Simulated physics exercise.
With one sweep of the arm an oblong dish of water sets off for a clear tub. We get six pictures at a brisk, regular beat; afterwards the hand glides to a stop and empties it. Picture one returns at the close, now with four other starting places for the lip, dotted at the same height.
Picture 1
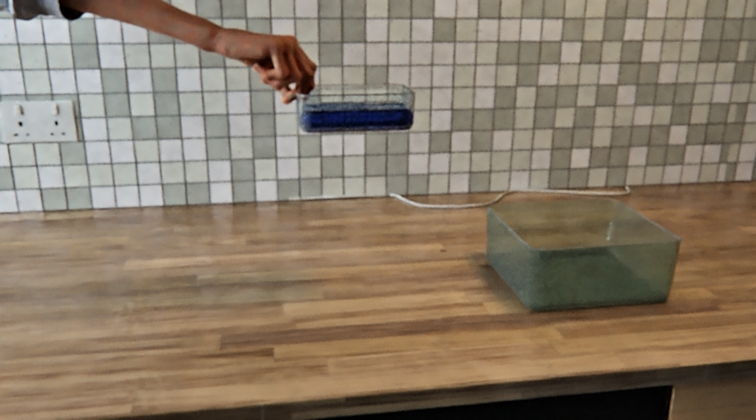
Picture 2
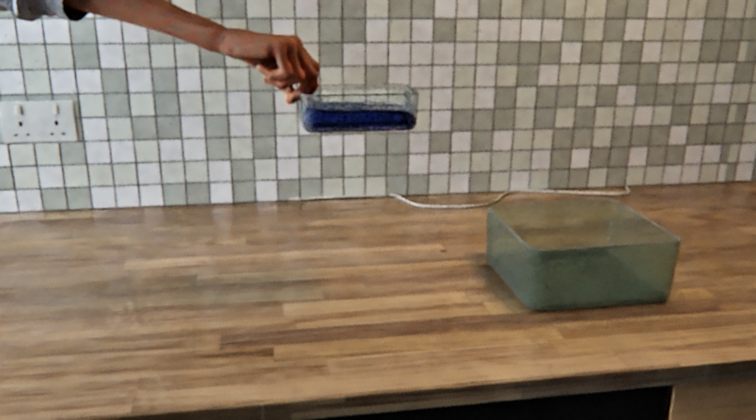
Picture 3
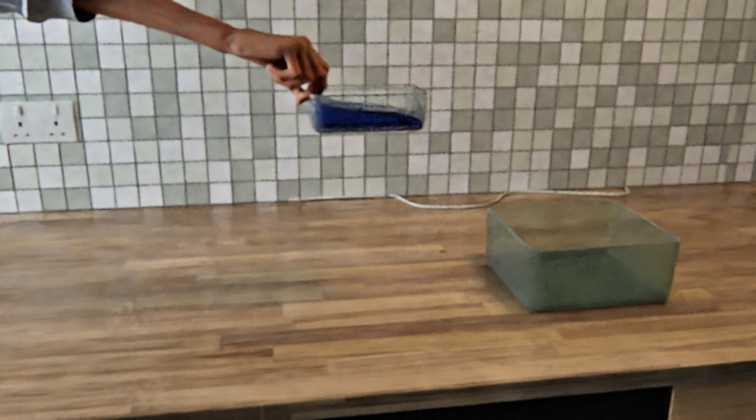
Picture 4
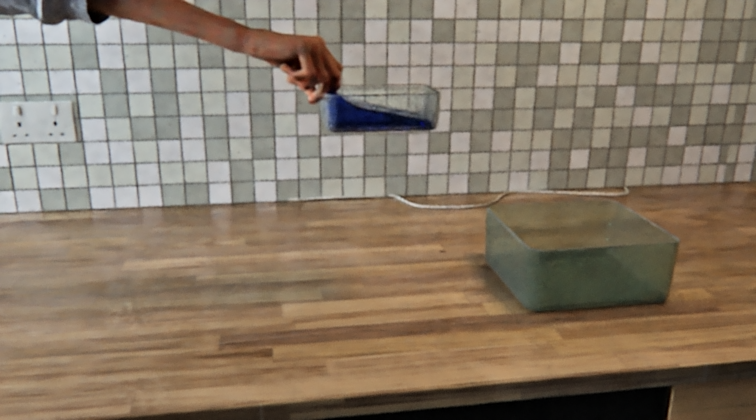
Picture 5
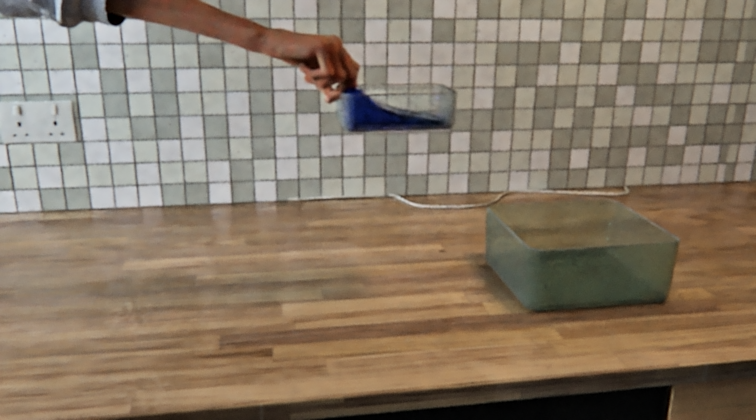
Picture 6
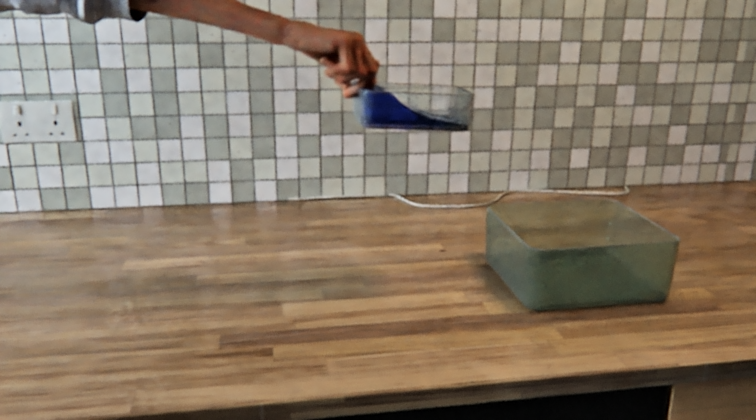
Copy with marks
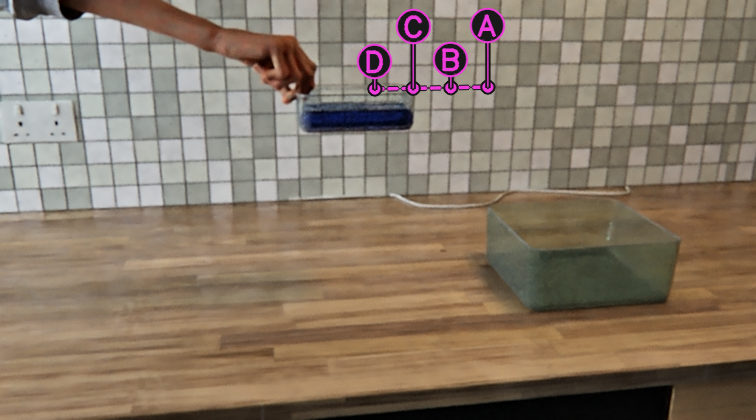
A wooden kitchen counter runs beneath a wall of small green, grey and white tiles, seen from the front by a still camera. A hand reaching in from the upper left holds an oblong clear dish of deep blue liquid, with a white socket at left, a pale cord behind, and a greenish clear tub at right. The arm carries the dish rightward above the counter, and the liquid heaps up toward the hand.
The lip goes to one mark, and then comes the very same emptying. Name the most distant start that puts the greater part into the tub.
That is place D.
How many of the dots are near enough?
All of them.
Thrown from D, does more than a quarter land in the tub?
Yes.
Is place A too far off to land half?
No.
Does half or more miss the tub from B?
No, not at all.
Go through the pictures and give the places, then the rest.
Upright, lip at (407, 88); tub from (524, 308) to (667, 298); nothing has left yet.
Upright, lip at (411, 88); nothing has left yet.
Upright, lip at (419, 88); nothing has left yet.
Upright, lip at (432, 88); nothing has left yet.
Upright, lip at (448, 88); water is over the rim, down to (352, 89).
Tipped about 3°, lip at (465, 90); water is over the rim, down to (355, 95).
On the marked copy, A at (487, 87); B at (450, 87); C at (413, 88); D at (374, 89).
Choosing A, about 63 % lands in the tub, 2 % falls short and 35 % goes beside or beyond.
Choosing B, about 78 % lands in the tub, 6 % falls short and 17 % goes beside or beyond.
Choosing C, about 72 % lands in the tub, 20 % falls short and 8 % goes beside or beyond.
Choosing D, about 69 % lands in the tub, 26 % falls short and 5 % goes beside or beyond.
